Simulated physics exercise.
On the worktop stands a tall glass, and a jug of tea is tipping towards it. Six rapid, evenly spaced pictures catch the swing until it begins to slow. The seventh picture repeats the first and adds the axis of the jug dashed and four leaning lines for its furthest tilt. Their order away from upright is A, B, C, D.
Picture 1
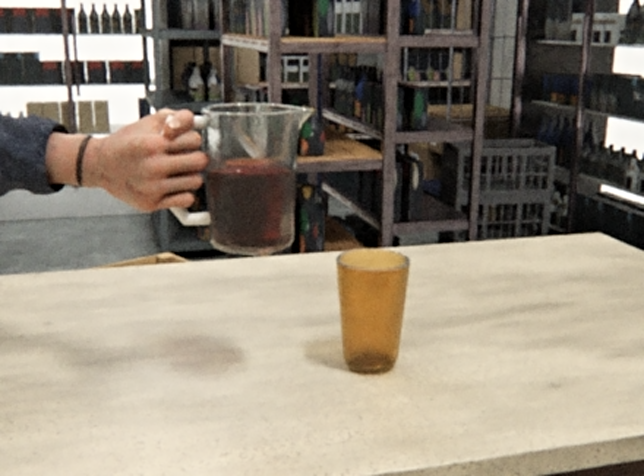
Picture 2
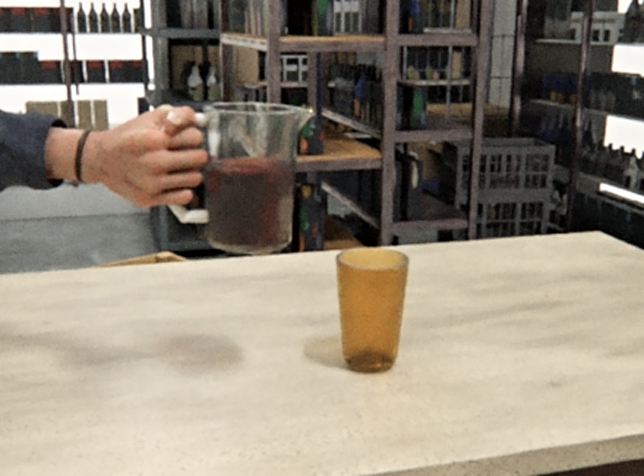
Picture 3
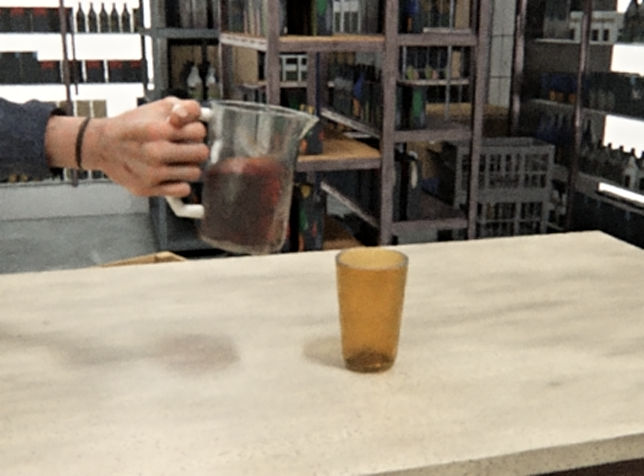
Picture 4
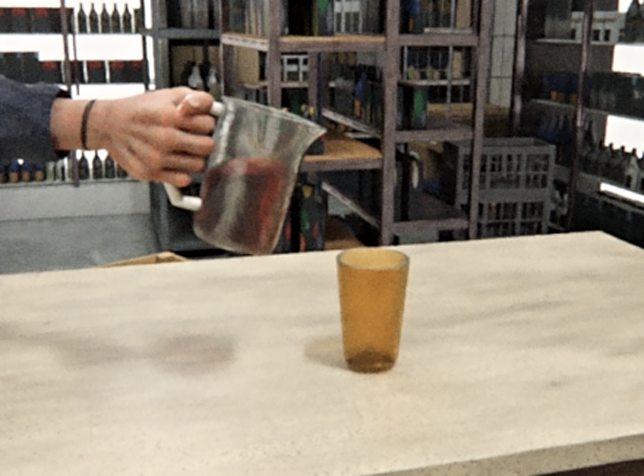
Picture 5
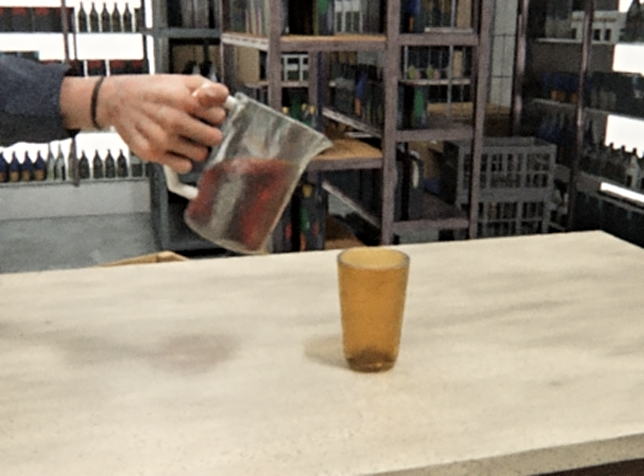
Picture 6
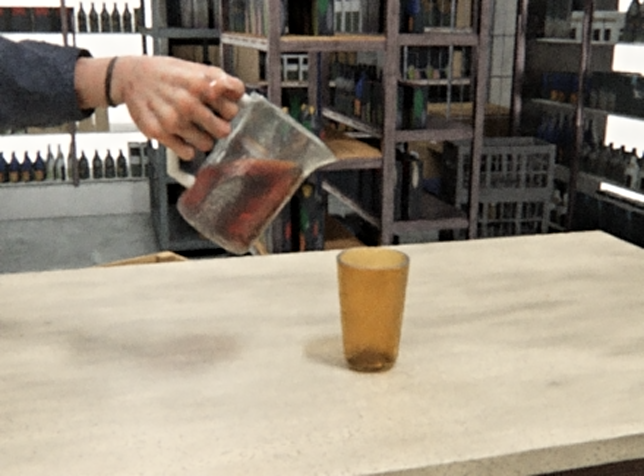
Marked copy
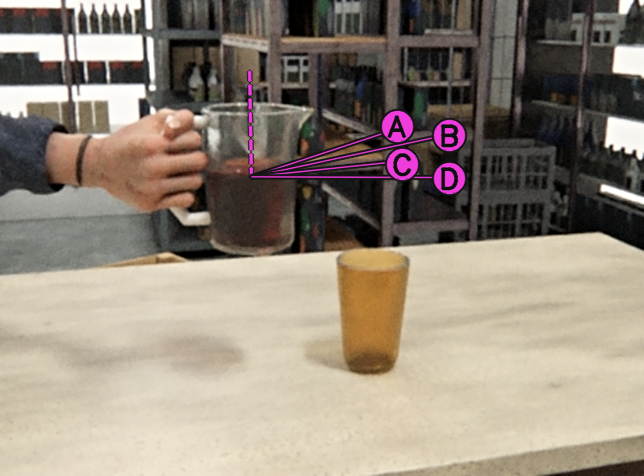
The clip opens with a hand at the left holding a clear jug of dark reddish tea upright, near a tall amber glass on a pale worktop. The hand then tilts the jug steadily to the right, its lip lowering towards the glass, while the tea stays inside and the glass remains still.
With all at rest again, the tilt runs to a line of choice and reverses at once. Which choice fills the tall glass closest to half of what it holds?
Choose A.
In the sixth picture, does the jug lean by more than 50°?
No.
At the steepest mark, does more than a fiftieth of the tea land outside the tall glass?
Yes, it does.
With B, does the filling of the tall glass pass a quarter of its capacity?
Yes, it does.
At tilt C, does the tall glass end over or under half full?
Over half.
On the marked copy, A at (381, 133); B at (432, 137); C at (385, 162); D at (432, 177).
With A, the tall glass ends with about 50 % of what it can hold.
With B, the tall glass ends with about 67 % of what it can hold.
With C, the tall glass ends with about 81 % of what it can hold.
With D, the tall glass ends with about 87 % of what it can hold; 8 % of the tea is spilt.
